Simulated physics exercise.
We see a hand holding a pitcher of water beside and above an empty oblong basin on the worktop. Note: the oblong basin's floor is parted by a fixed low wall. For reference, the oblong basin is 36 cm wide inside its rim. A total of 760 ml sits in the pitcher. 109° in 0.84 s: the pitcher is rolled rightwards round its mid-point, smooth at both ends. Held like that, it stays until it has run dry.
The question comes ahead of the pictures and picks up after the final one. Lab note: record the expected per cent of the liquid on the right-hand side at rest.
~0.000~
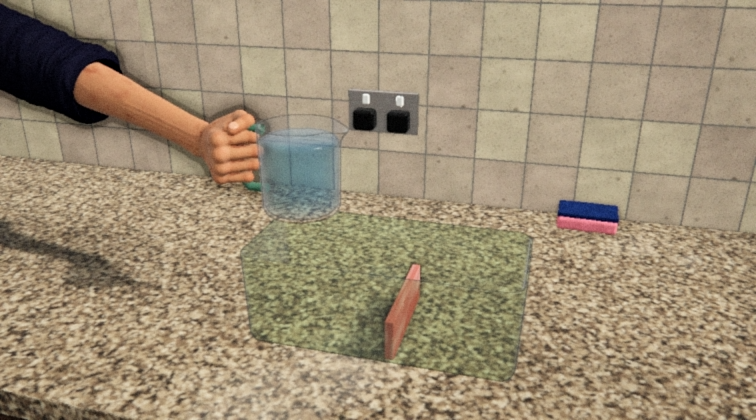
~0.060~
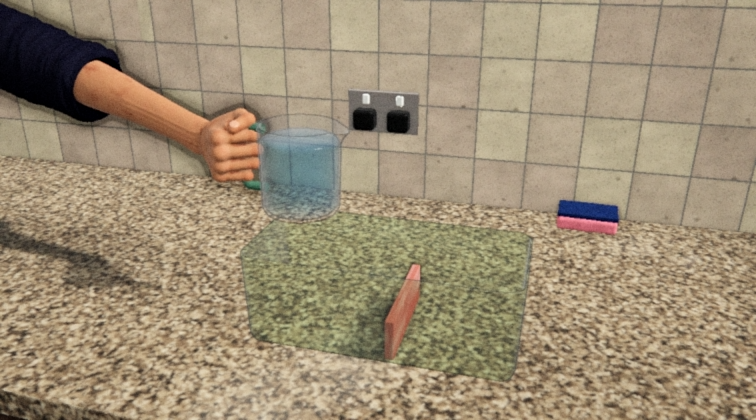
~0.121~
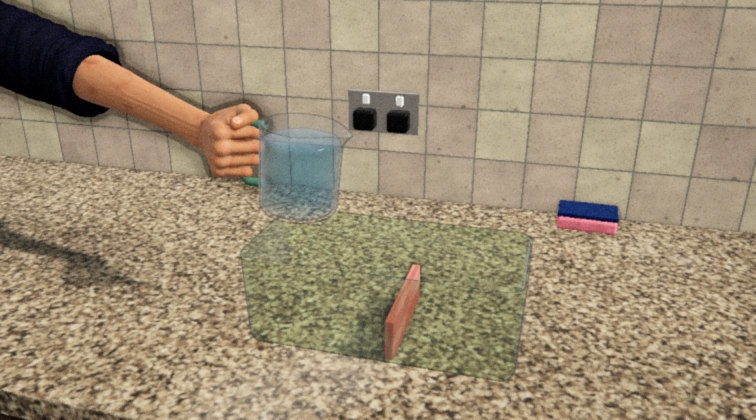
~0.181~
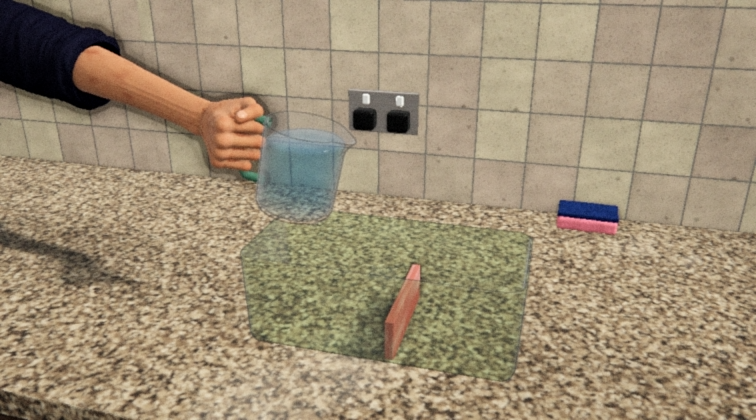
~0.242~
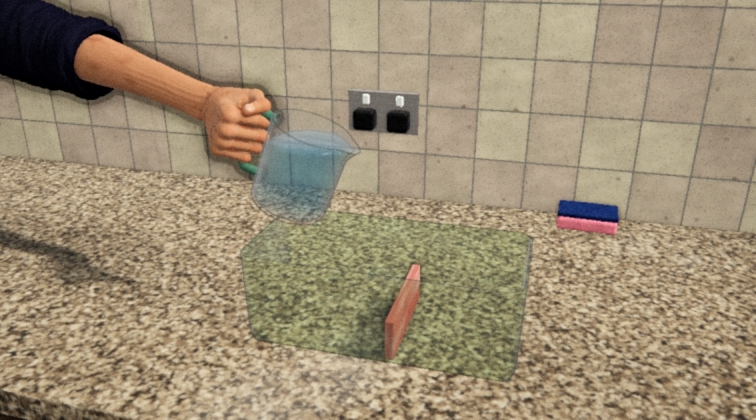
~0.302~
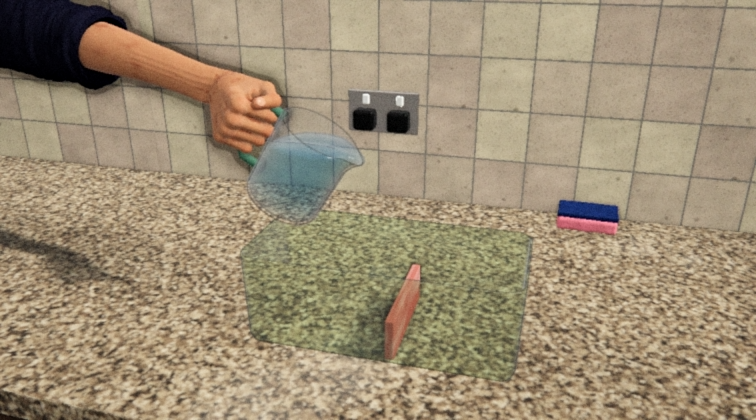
Expected right-hand share: 20 per cent.
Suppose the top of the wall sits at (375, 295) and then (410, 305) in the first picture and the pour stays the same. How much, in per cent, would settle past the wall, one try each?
The first try gives 80 percent and the second 20 percent.
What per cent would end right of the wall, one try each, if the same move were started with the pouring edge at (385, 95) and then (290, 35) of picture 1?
In order, 90 and 5 per cent.
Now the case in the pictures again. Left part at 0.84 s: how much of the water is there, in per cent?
The left part holds some 64 per cent.
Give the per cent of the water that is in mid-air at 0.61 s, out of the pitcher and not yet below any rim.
About 18 per cent.
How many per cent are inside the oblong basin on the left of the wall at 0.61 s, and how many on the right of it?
Left about 12, right about 12.
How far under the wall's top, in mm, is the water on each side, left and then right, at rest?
Left 38 mm, right 50 mm.
Then, 0.61 s in, the tilt is 91° and 58 per cent is still to pour, 13 is left of the wall and 11 right of it.
Then, 0.84 s in, the tilt is 109° and 13 per cent is still to pour, 63 is left of the wall and 19 right of it.
Then, 1.08 s in, the tilt is 109° and 1 per cent is still to pour, 78 is left of the wall and 19 right of it.
Then, 1.34 s in, the tilt is 109° and 0 per cent is still to pour, 79 is left of the wall and 20 right of it.
Finally, 79 per cent lies left of the wall, 20 right of it and 1 outside.
